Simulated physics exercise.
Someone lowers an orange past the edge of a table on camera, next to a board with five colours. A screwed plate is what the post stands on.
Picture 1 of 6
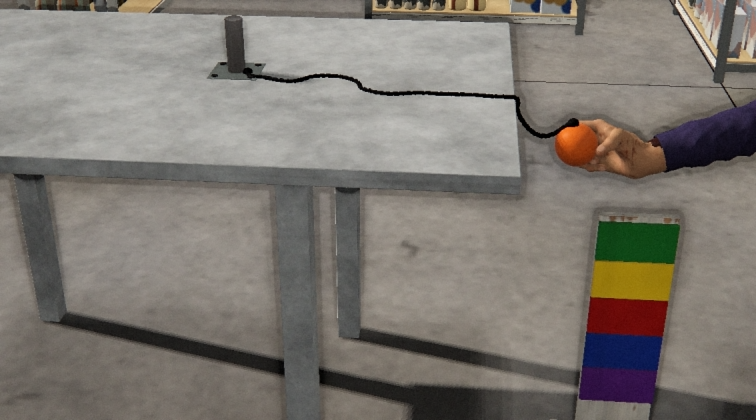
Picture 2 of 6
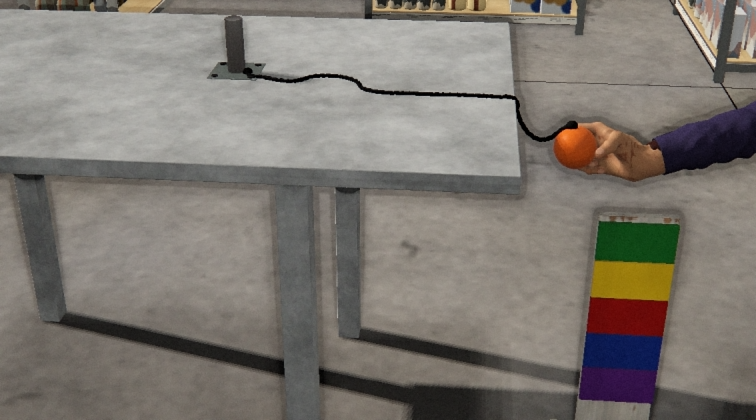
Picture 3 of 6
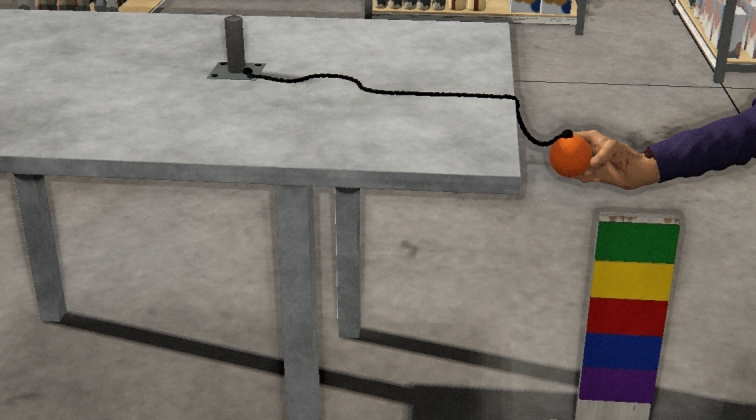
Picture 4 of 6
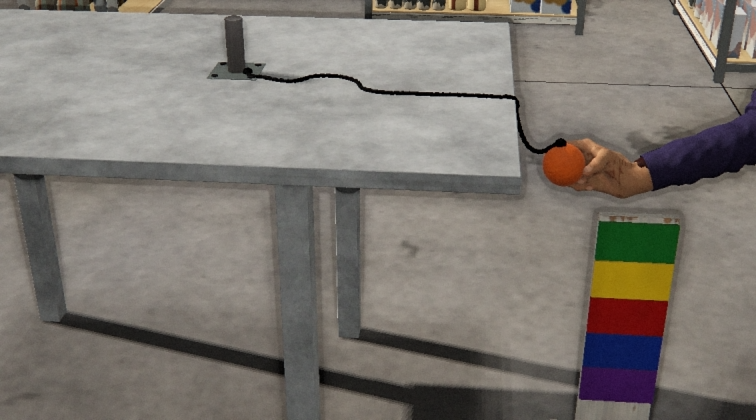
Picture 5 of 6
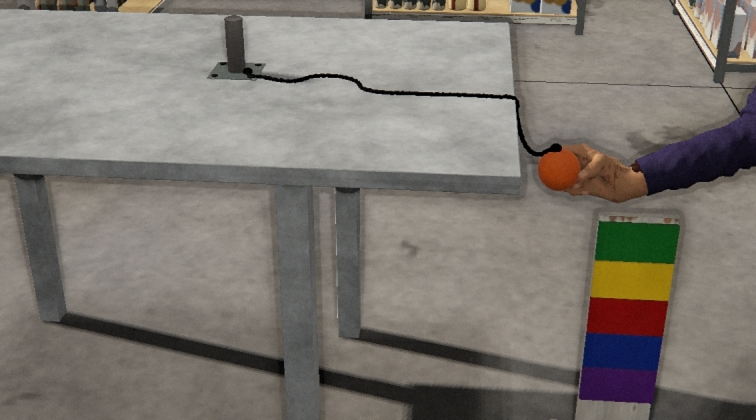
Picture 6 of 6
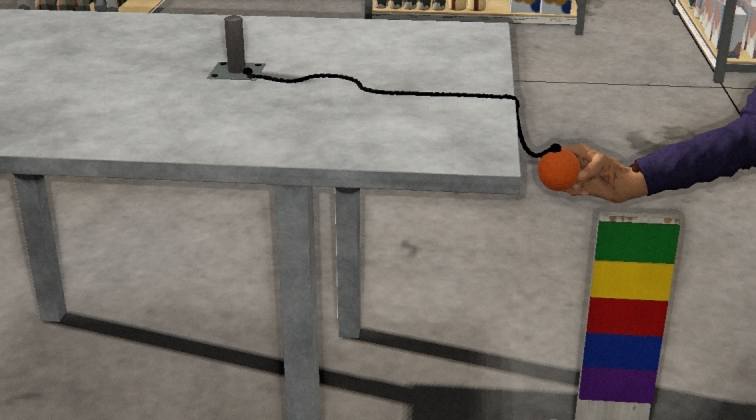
Hand in purple sleeve lowering an orange ball slightly leftward beside a grey table, its black cord tied to a post.
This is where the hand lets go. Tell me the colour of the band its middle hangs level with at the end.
Green.
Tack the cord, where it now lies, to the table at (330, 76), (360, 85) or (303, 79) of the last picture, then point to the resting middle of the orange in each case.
Expect roughly (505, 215) for the first, (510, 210) for the second and (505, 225) for the third.
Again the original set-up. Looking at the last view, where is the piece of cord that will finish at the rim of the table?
It's near (480, 96) in the last picture.
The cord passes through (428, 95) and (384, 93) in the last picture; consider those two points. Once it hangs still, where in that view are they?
The first ends at (466, 93) and the second at (423, 89).
Soon after, orange near (503, 221); level with green.
After that, orange near (526, 234); level with green.
In the end, orange near (505, 235); level with green. The green one.
